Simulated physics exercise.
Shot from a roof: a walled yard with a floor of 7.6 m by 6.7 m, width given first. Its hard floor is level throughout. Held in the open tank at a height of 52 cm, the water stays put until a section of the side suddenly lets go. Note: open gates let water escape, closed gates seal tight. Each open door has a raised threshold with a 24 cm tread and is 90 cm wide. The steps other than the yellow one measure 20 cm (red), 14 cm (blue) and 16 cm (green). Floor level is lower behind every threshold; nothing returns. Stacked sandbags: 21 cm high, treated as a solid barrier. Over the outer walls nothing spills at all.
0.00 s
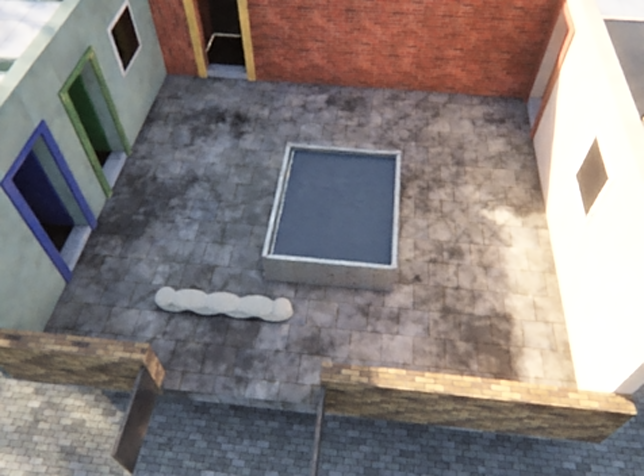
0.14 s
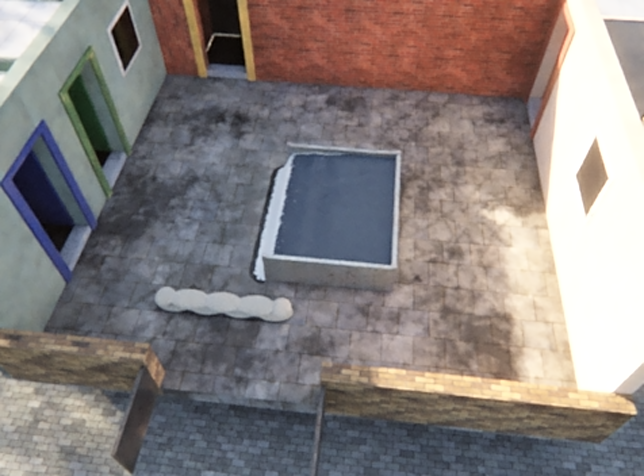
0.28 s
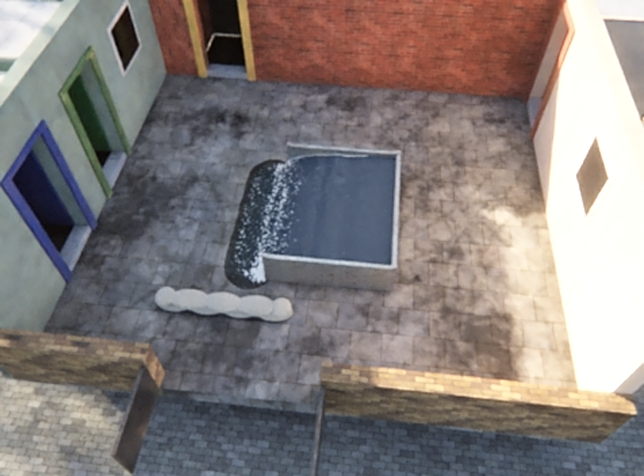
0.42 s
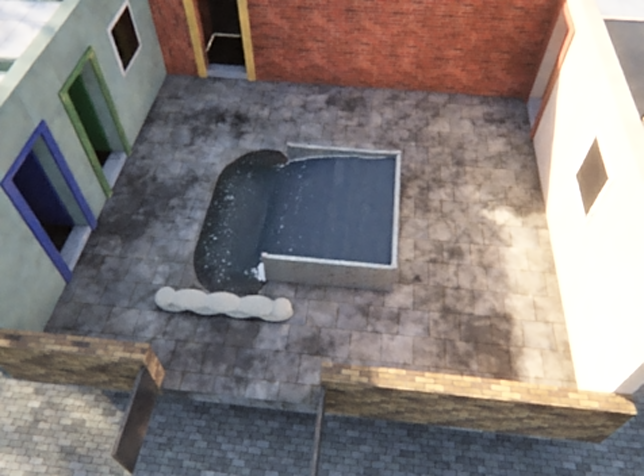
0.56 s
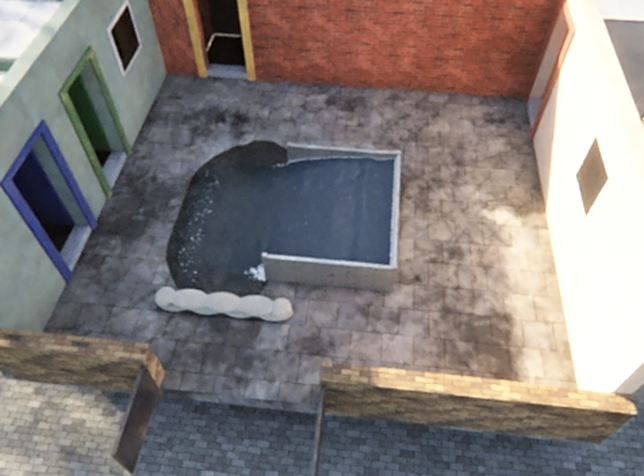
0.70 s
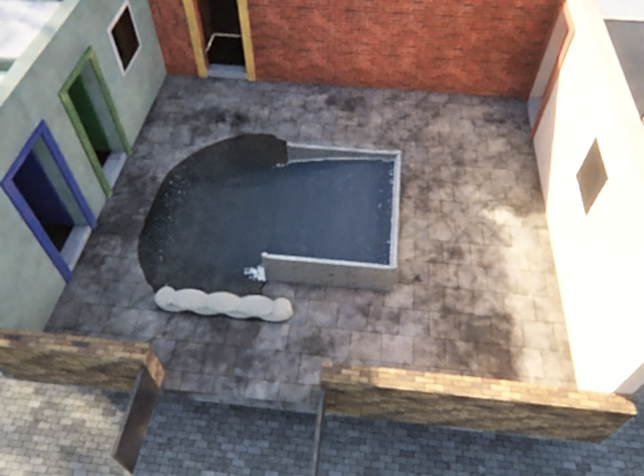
In a walled yard, water pours from the tank's left side and spreads leftward past sandbags.
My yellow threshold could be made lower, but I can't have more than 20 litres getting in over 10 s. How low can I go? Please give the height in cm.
You could bring it down to roughly 10 cm.
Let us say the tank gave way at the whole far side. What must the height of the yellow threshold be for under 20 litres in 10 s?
Near 7.5 cm.
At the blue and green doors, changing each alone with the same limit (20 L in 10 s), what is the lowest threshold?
About 22 cm at blue and 22 cm at green.
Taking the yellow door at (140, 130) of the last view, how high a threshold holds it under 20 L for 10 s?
About 12.0 cm.
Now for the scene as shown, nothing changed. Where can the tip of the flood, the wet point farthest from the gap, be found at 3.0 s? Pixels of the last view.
(168, 74).
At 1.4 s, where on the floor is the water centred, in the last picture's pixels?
Centre of the water: Approx. (267, 219) px.
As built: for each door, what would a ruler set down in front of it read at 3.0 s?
Door by door, in centimetres - red 0, blue 24, green 23, yellow 5.
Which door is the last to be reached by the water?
Red.
After 1.4 s water covers 25 % of the floor, deepest (31 cm) near (101, 213); it has not reached the yellow door.
After 3.0 s water covers 35 % of the floor, deepest (30 cm) near (38, 345); 5 cm at the yellow door, 0 litres in over its 15 cm threshold.
After 10.0 s water covers 90 % of the floor, deepest (9 cm) near (549, 234); 5 cm at the yellow door, 2 litres in over its 15 cm threshold.
At the yellow door as built, the water arrived by 2.9 s and peaked near 15 cm at 4.0 s.
Run again over the same 10 s with other heights there, 35 litres in over 8.5 cm, 15 litres over 11 cm. The limit of 20 litres is kept from about 10 cm up.
